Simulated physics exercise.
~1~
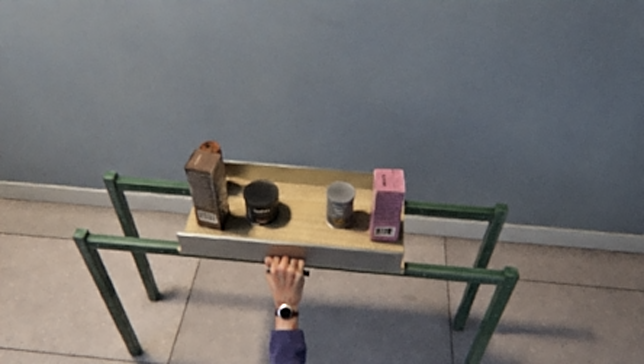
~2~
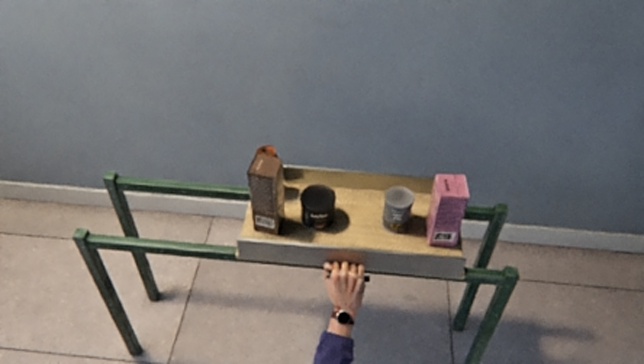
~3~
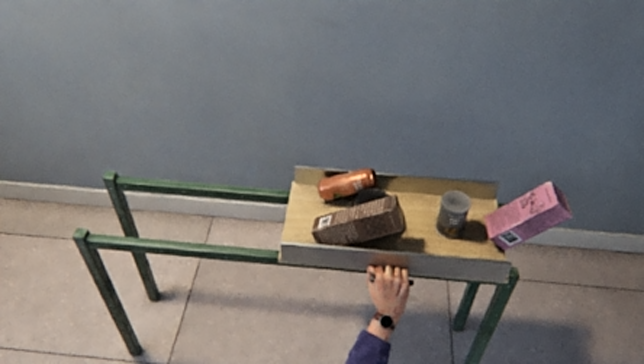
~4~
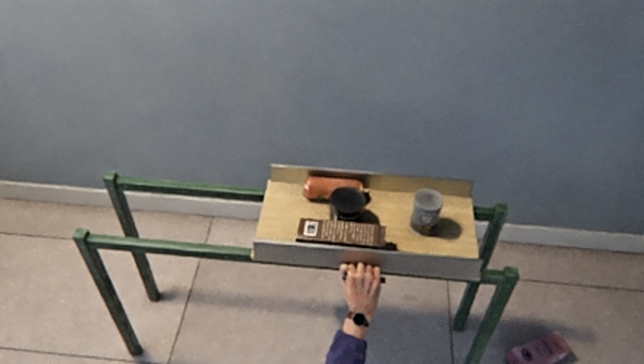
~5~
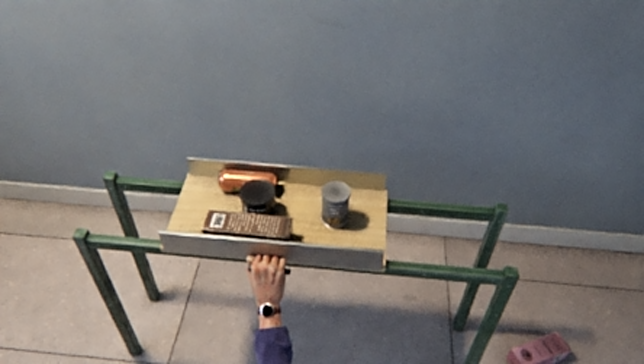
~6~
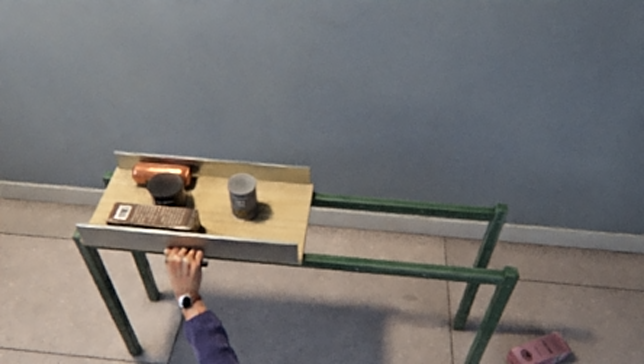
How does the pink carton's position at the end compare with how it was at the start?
At the start the pink carton stands upright on the tray, and at the end it lies on its side on the floor.
